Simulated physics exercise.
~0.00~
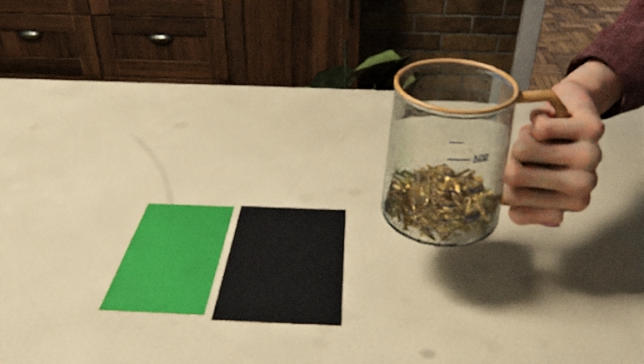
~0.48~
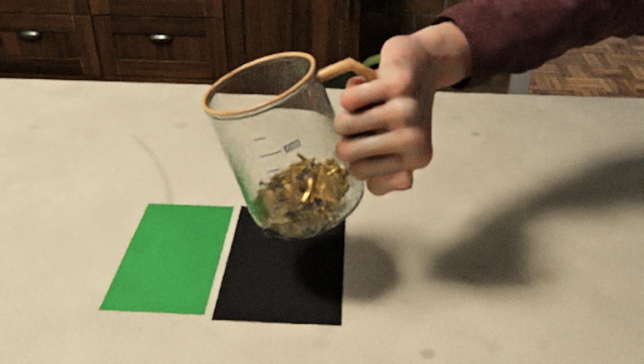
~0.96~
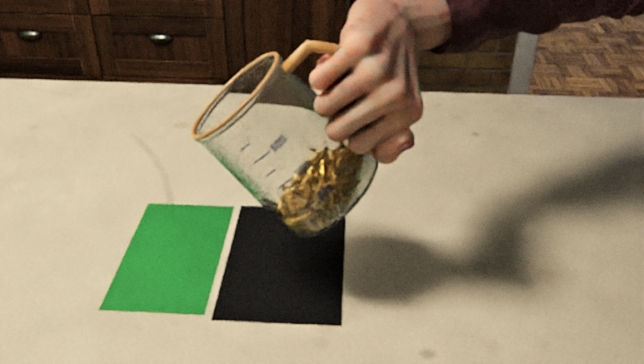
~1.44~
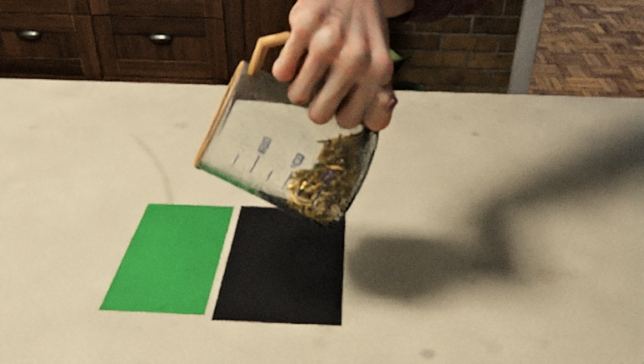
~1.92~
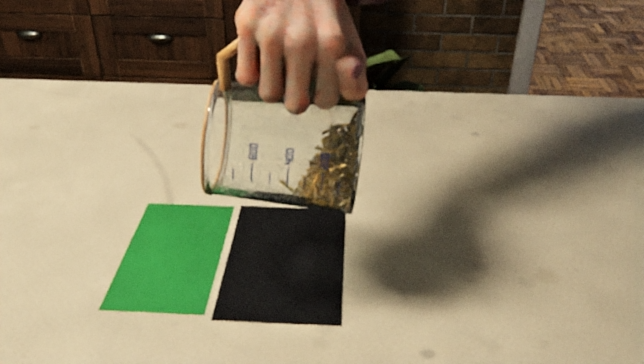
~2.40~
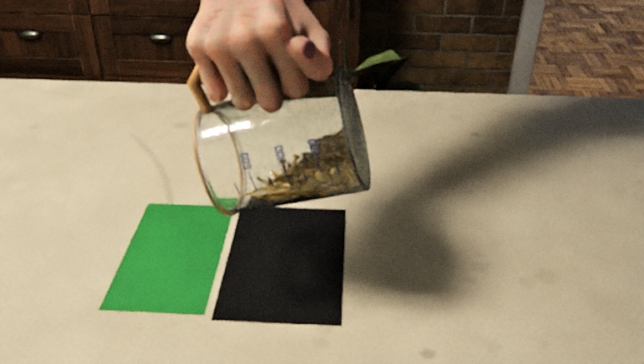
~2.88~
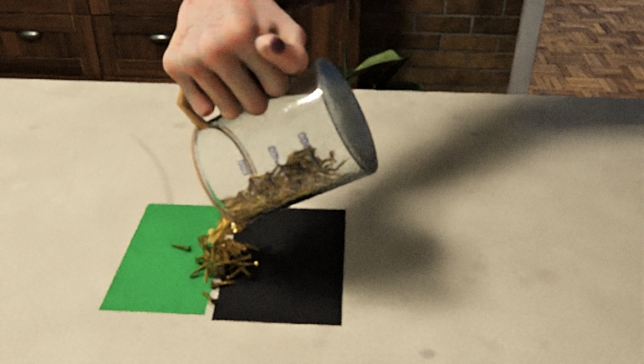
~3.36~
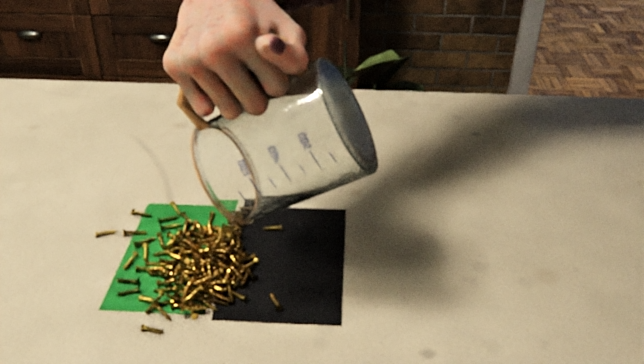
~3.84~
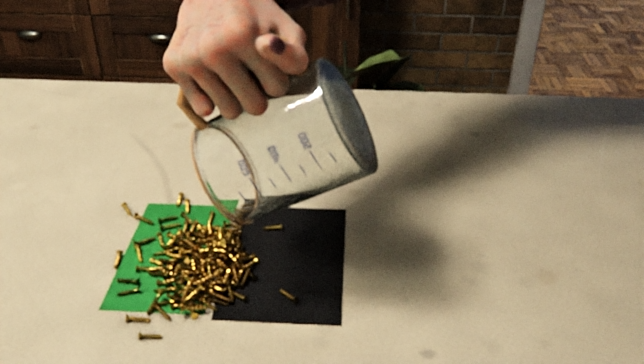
A clear jug with a tan rim and handle, partly filled with small brass-coloured screws, is held by a hand at the right of a pale tabletop, seen from slightly above. A green mat and a black mat lie side by side, with dark wooden drawers behind. The hand carries the jug left over the black mat, tipping it leftward until it lies on its side. It tilts further, and the screws slide to the rim and spill out. They pile mostly on the green mat, with some on the black mat and a few on the bare table, leaving the tilted jug empty.
